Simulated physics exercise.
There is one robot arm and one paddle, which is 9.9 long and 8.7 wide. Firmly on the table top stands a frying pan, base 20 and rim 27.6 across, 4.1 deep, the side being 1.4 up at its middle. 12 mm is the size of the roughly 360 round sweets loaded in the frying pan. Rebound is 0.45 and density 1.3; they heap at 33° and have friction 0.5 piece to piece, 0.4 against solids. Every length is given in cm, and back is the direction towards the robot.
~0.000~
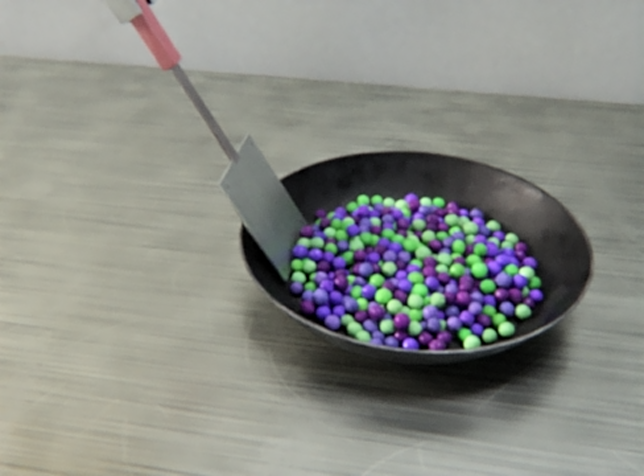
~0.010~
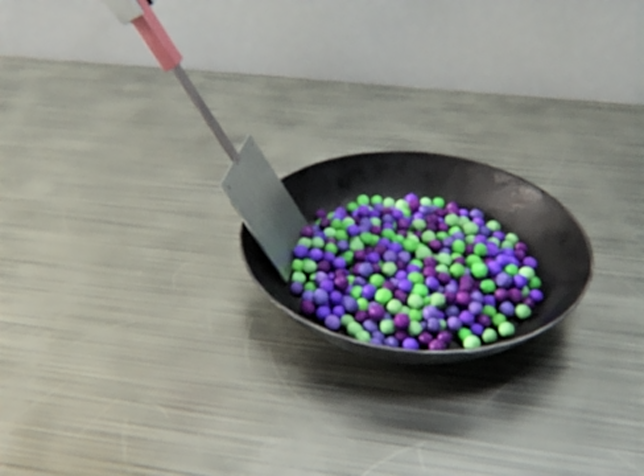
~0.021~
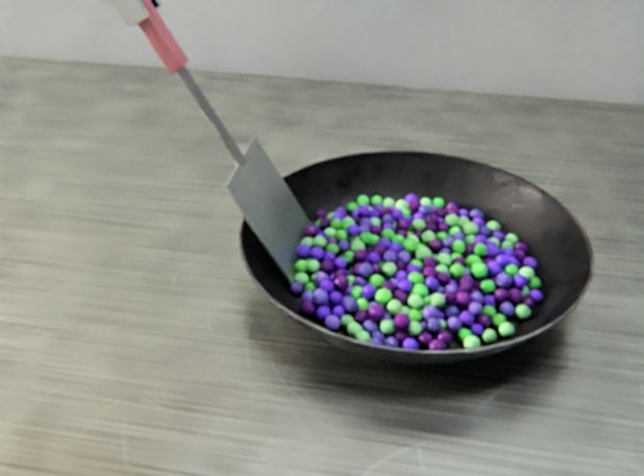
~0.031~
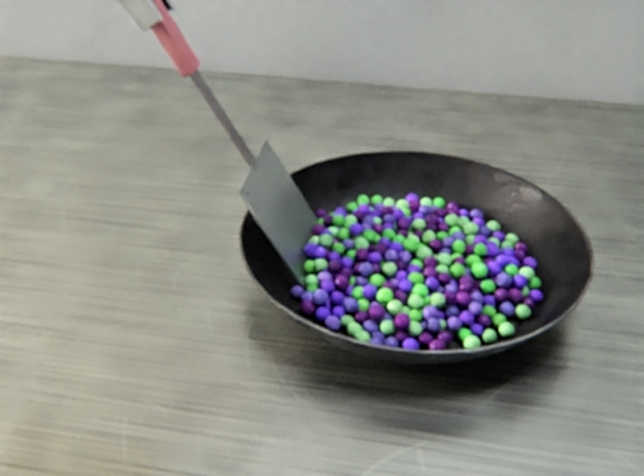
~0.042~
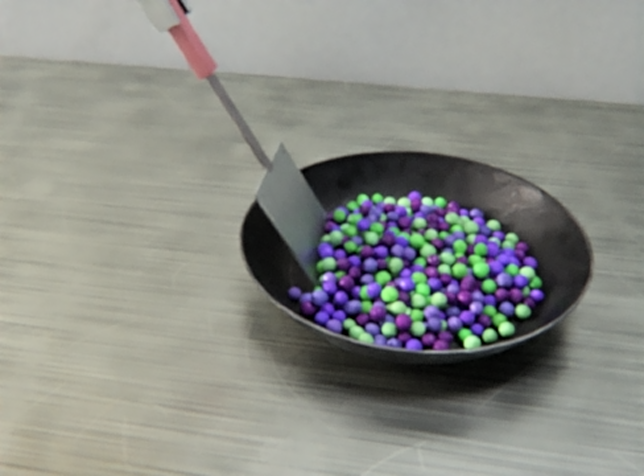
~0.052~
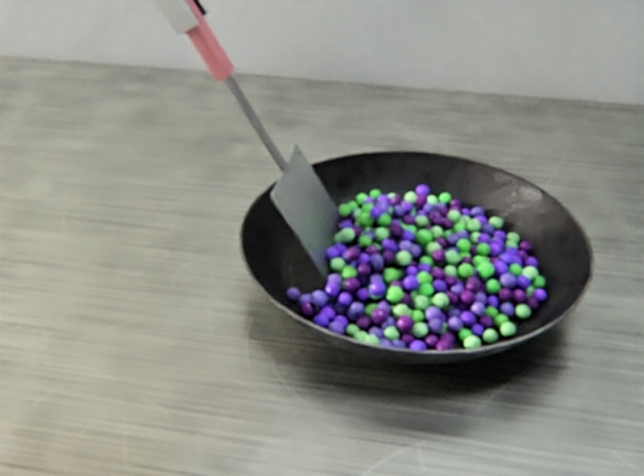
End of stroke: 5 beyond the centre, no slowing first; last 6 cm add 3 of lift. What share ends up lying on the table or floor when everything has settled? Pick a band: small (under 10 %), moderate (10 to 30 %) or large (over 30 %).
The share is moderate, 10 to 30 %.
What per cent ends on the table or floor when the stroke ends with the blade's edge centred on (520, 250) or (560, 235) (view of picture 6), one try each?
Respectively some 25 and 35 percent end on the table or floor.
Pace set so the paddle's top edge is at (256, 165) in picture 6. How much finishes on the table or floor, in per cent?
Some 0 per cent.
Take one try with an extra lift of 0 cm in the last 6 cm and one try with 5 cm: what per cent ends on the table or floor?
First try around 5 percent, second try around 15 percent.
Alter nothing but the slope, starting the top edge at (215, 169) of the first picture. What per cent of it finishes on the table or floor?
Spill: Approx. 15 per cent.
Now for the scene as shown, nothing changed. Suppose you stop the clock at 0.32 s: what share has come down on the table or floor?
I'd say close to 10 in a hundred.
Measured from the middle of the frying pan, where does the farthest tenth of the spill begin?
80 centimetres, give or take.
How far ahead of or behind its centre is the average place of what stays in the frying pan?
5.0 cm ahead.
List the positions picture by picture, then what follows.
In the first picture, paddle top edge at (234, 157), sloping 60°; upper third of the load around (405, 256), from x 295 to 535, top at y 200; 363 in the frying pan.
In the second picture, paddle top edge at (235, 158), sloping 60°; upper third of the load around (405, 256), from x 295 to 535, top at y 200.
In the third picture, paddle top edge at (240, 160), sloping 60°; upper third of the load around (404, 254), from x 295 to 535, top at y 200.
In the fourth picture, paddle top edge at (252, 163), sloping 60°; upper third of the load around (400, 254), from x 295 to 535, top at y 200.
In the fifth picture, paddle top edge at (268, 166), sloping 60°; upper third of the load around (393, 253), from x 295 to 535, top at y 200.
In the sixth picture, paddle top edge at (284, 168), sloping 60°; upper third of the load around (396, 250), from x 295 to 540, top at y 190; 363 in the frying pan.
After 0.08 s, sloping 60°, highest piece 9 above the table; 363 in the frying pan.
After 0.10 s, sloping 60°, highest piece 12 above the table; 360 in the frying pan, 3 on the blade or in flight.
After 0.32 s, sloping 60°, highest piece 15 above the table; 316 in the frying pan, 43 on the table or floor, 4 on the blade or in flight.
After 1.37 s, sloping 60°, highest piece 4 above the table; 315 in the frying pan, 48 on the table or floor.
At rest, 315 in the frying pan, 48 on the table or floor. That is 13 % on the table or floor.
